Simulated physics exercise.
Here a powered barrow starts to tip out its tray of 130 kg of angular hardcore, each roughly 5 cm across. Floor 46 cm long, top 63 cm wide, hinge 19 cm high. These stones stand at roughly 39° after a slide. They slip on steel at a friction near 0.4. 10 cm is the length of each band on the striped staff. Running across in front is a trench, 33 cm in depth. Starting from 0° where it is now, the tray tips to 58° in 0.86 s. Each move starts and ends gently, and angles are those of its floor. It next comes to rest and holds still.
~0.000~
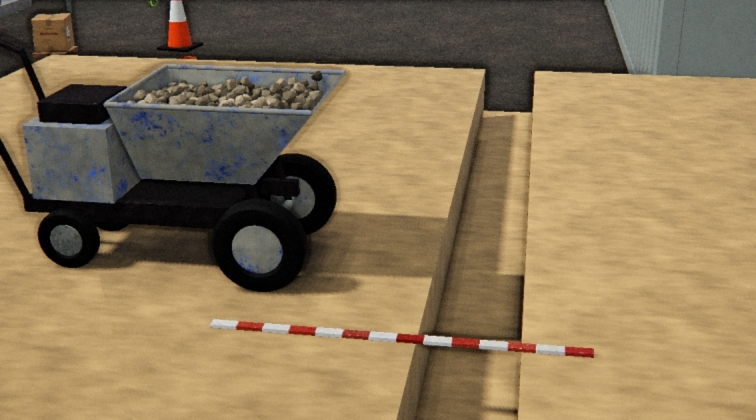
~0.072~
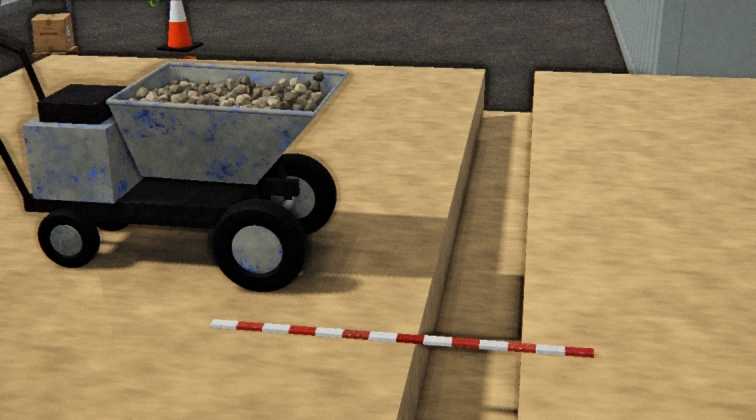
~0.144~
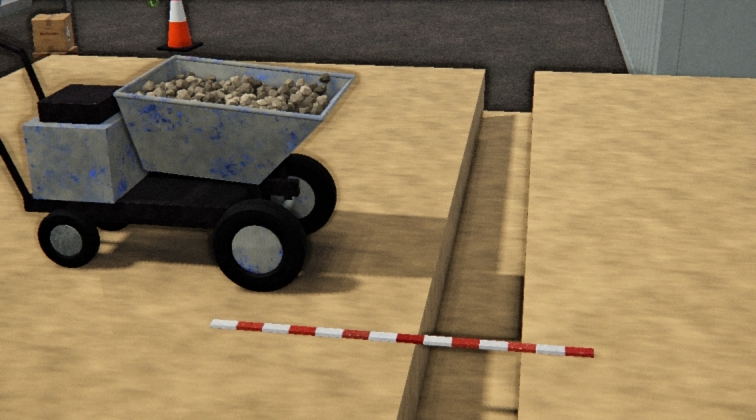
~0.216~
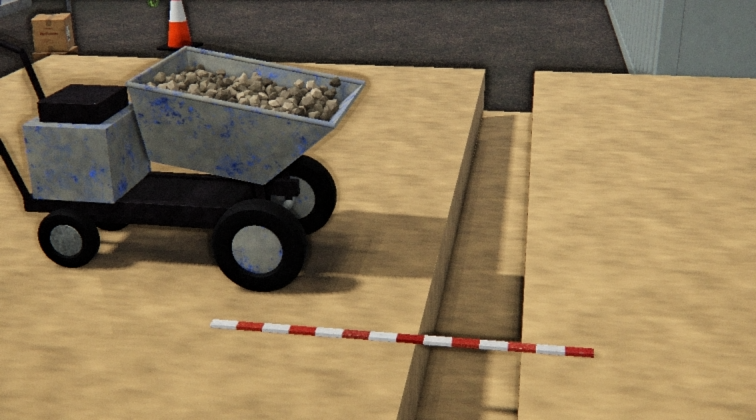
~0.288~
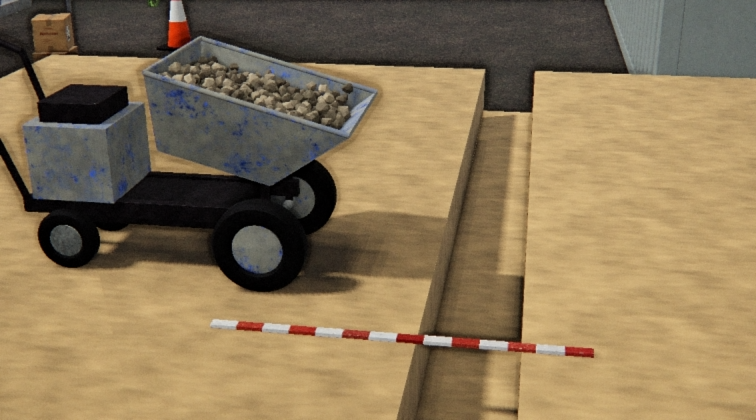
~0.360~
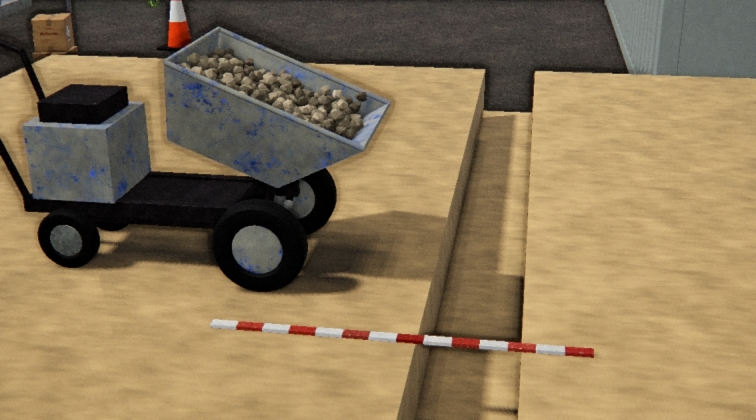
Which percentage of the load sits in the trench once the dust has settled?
Near 35 per cent.
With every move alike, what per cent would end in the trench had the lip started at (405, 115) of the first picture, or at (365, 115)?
The first start gives about 15 per cent, the second about 25.
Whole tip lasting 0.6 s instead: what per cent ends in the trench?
It would come to roughly 45 per cent.
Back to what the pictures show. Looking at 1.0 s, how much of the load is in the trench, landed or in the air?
At that moment: Approx. 5 %.
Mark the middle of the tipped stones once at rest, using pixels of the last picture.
Roughly at pixel (482, 336).
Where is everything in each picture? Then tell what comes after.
In the first frame, the tray is at 0°, its lip at (312, 113); the top of the load is at (245, 87).
In the second frame, lip at (315, 115), floor tilted 1°, highest stones at (234, 86); the stones move at 0.2 m/s on average.
In the third frame, lip at (323, 119), floor tilted 4°, highest stones at (207, 85); the stones move at 0.5 m/s on average.
In the fourth frame, the tray is at 9°, its lip at (335, 126); the top of the load is at (198, 79); the stones move at 0.7 m/s on average.
In the fifth frame, the tray is at 15°, its lip at (349, 136); the top of the load is at (201, 69); the stones move at 0.8 m/s on average.
In the sixth frame, lip at (364, 149), floor tilted 22°, highest stones at (218, 61); the stones move at 0.9 m/s on average.
After 0.6 s the floor is at 49°; 100 % in the tray; the foremost stones are at (399, 169).
After 1.0 s the floor is at 58°; 95 % in the tray, 1 % short of the trench, 4 % in the trench; the foremost stones are at (465, 275).
After 1.3 s the floor is at 58°; 74 % in the tray, 1 % short of the trench, 24 % in the trench; the foremost stones are at (516, 347).
After 3.3 s the floor is at 58°; 65 % in the tray, 35 % in the trench; the foremost stones are at (516, 358).
